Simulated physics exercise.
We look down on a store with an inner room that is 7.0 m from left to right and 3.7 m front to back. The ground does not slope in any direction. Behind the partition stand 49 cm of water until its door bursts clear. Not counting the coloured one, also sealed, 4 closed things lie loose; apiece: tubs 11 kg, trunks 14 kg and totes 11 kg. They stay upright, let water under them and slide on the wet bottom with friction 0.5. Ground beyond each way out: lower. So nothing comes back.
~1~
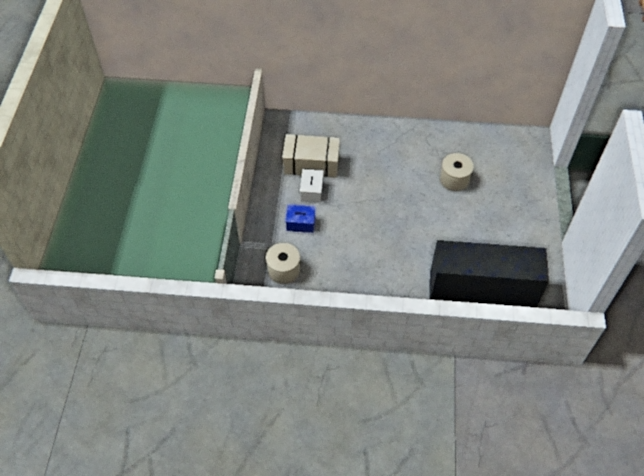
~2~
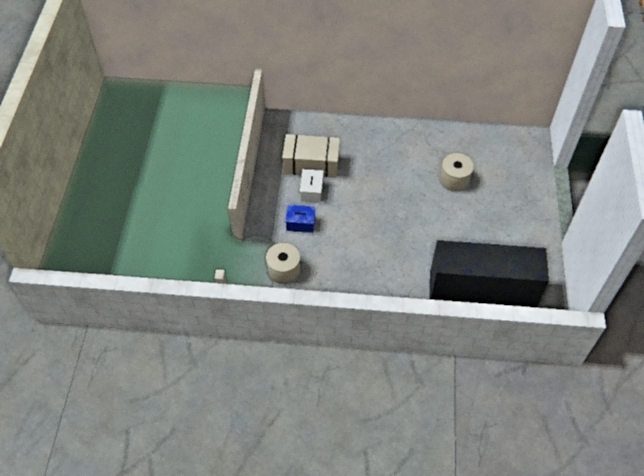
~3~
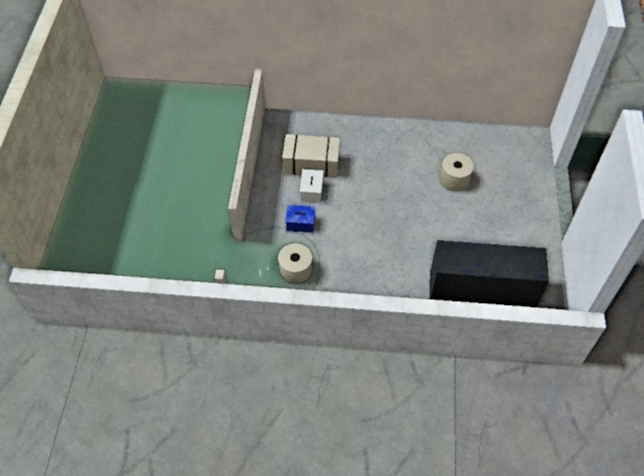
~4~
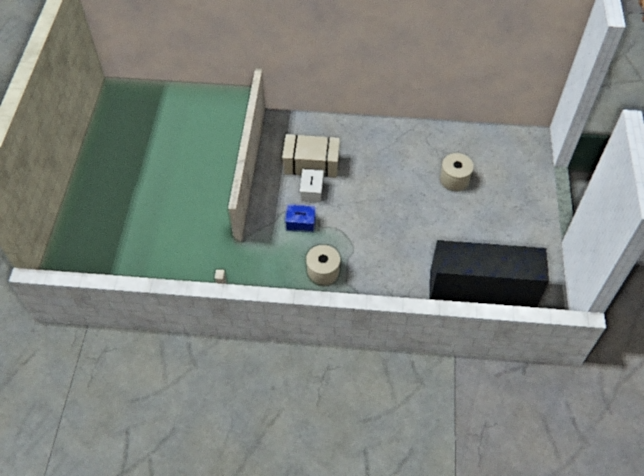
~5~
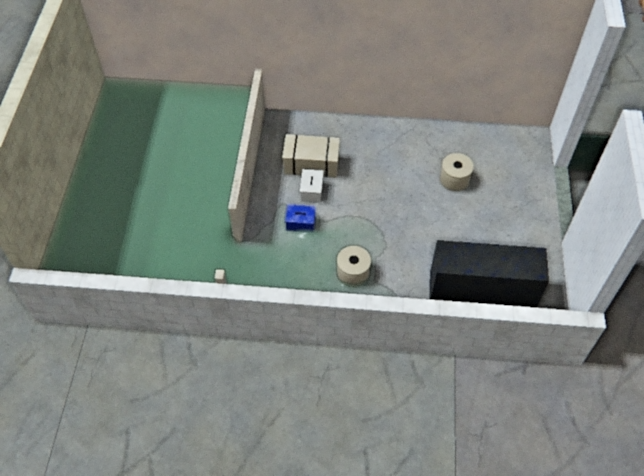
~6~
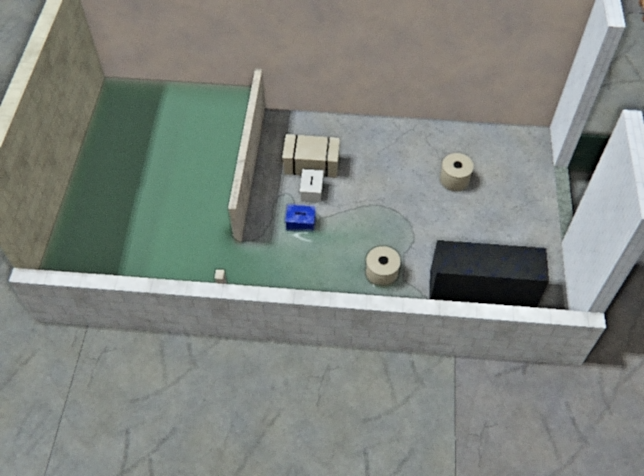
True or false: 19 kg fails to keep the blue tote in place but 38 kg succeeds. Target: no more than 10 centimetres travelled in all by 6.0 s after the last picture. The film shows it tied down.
False - 19 kg already succeeds.
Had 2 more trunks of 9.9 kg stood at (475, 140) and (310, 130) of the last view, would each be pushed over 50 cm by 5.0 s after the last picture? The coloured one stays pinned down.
Taking them in that order, they come out larger and lesser.
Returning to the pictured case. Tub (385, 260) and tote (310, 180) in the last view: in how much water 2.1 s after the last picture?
Depths: Near 6 cm, then near 1 cm.
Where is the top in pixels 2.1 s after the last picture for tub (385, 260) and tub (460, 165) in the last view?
Around (560, 167) and (467, 132).
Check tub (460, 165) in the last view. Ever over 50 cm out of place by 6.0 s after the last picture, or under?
It is over.
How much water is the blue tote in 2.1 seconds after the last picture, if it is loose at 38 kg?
3 cm, roughly.
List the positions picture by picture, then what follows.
The blue tote at (301, 214), on the bottom; 8.9 m2 under water; 0 of 5 have shifted, in the first picture.
The blue tote at (301, 214), on the bottom; 9.5 m2 under water; 0 of 5 have shifted, in the second picture.
The blue tote at (301, 214), on the bottom; water covers 10.2 m2; 1 of 5 have shifted, in the third picture.
The blue tote at (301, 214) rests on the ground; water covers 11.0 m2; 1 of 5 have shifted, in the fourth picture.
The blue tote at (301, 214) rests on the ground; water covers 11.8 m2; 1 of 5 have shifted, in the fifth picture.
The blue tote at (301, 214), on the bottom; water covers 12.7 m2; 1 of 5 have shifted, in the sixth picture.
Then, 0.4 s after the last picture the blue tote would be 0 cm from its start with 19 kg and 0 cm from its start with 38 kg; 3 cm of water round it then.
Then, 2.1 s after the last picture the blue tote would be 0 cm from its start with 19 kg and 0 cm from its start with 38 kg; 3 cm of water round it then.
Then, 3.9 s after the last picture the blue tote would be 0 cm from its start with 19 kg and 0 cm from its start with 38 kg; 5 cm of water round it then.
Then, 6.0 s after the last picture the blue tote would be 0 cm from its start with 19 kg and 0 cm from its start with 38 kg; 3 cm of water round it then.
